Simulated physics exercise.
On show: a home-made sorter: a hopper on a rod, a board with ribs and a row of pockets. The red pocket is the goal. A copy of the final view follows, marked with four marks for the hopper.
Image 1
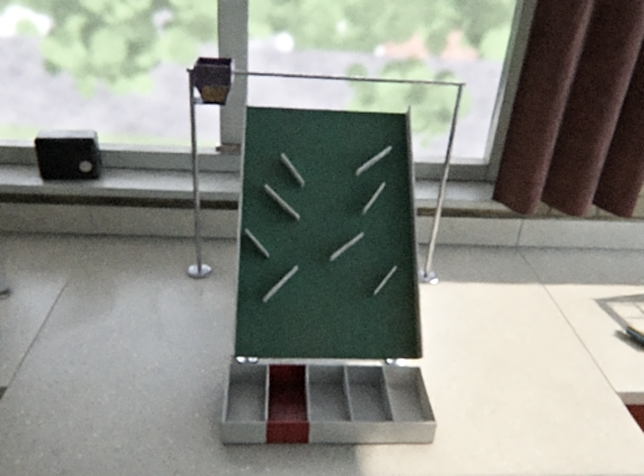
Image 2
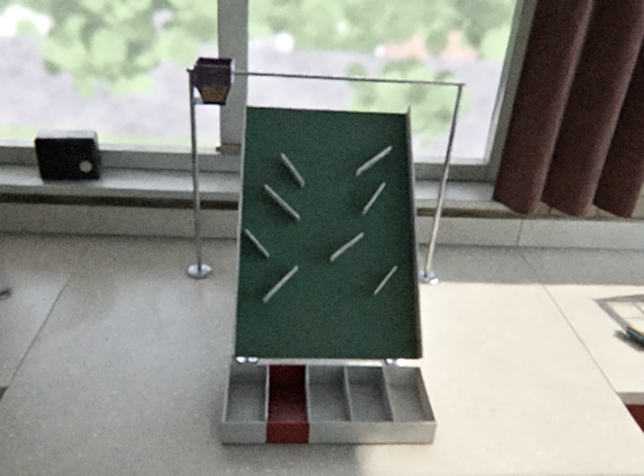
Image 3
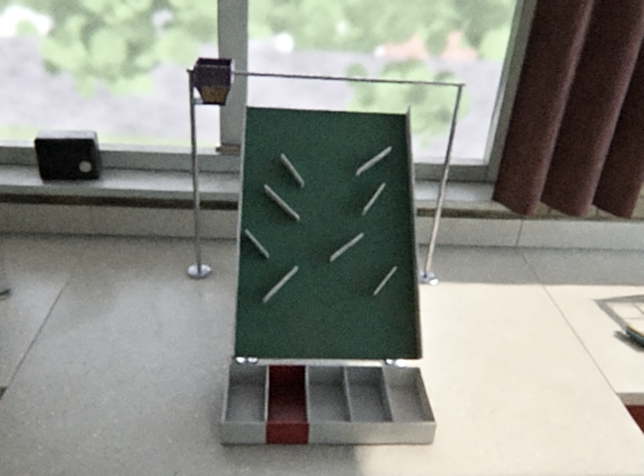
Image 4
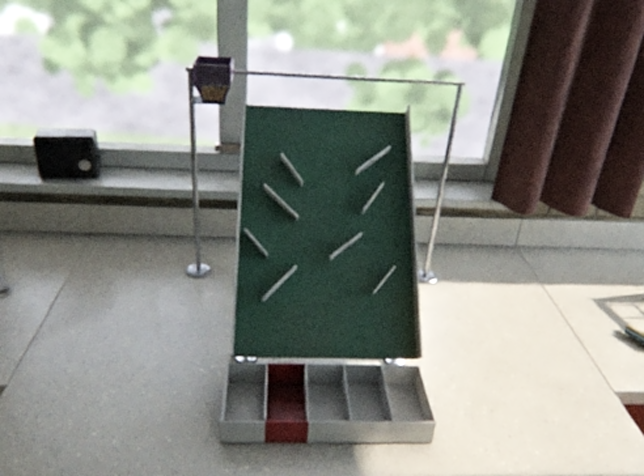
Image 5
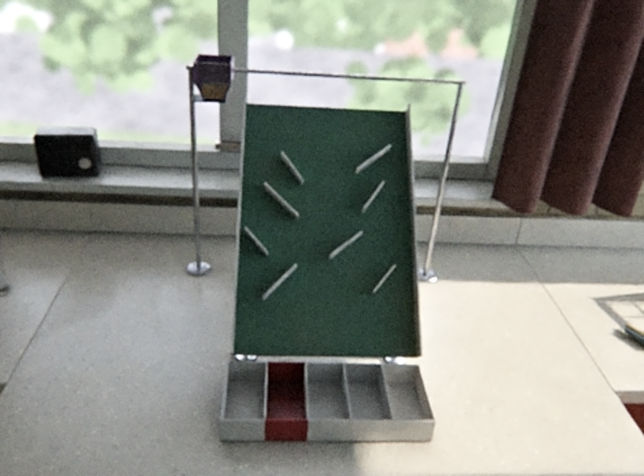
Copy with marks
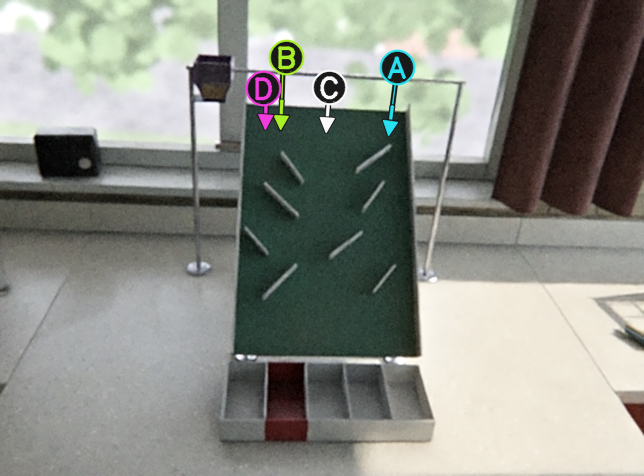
Nothing on the sorter moves apart from a very faint shift of the whole view: the small dark hopper stays at the left end of its rod, beside a window. Below it, the green board keeps its slanted ribs in place, and the row of five pockets, one red, remains empty throughout.
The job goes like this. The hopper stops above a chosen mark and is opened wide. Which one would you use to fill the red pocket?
C beats the others.
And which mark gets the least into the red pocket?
D it is.
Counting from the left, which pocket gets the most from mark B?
The third from the left.
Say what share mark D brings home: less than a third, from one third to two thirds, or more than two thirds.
Less than a third.
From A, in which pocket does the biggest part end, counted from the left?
The fifth from the left.
On the marked copy, mark A meets the board at (389, 130); mark B meets the board at (280, 124); mark C meets the board at (326, 127); mark D meets the board at (265, 124).
Choosing A, roughly a third in the red pocket, roughly half in other pockets, about a tenth held on the board.
Choosing B, roughly a quarter in the red pocket, roughly two thirds in other pockets, about a tenth held on the board.
Choosing C, roughly half in the red pocket, roughly a third in other pockets, about a tenth held on the board.
Choosing D, about a tenth in the red pocket, almost all in other pockets, just a few held on the board.
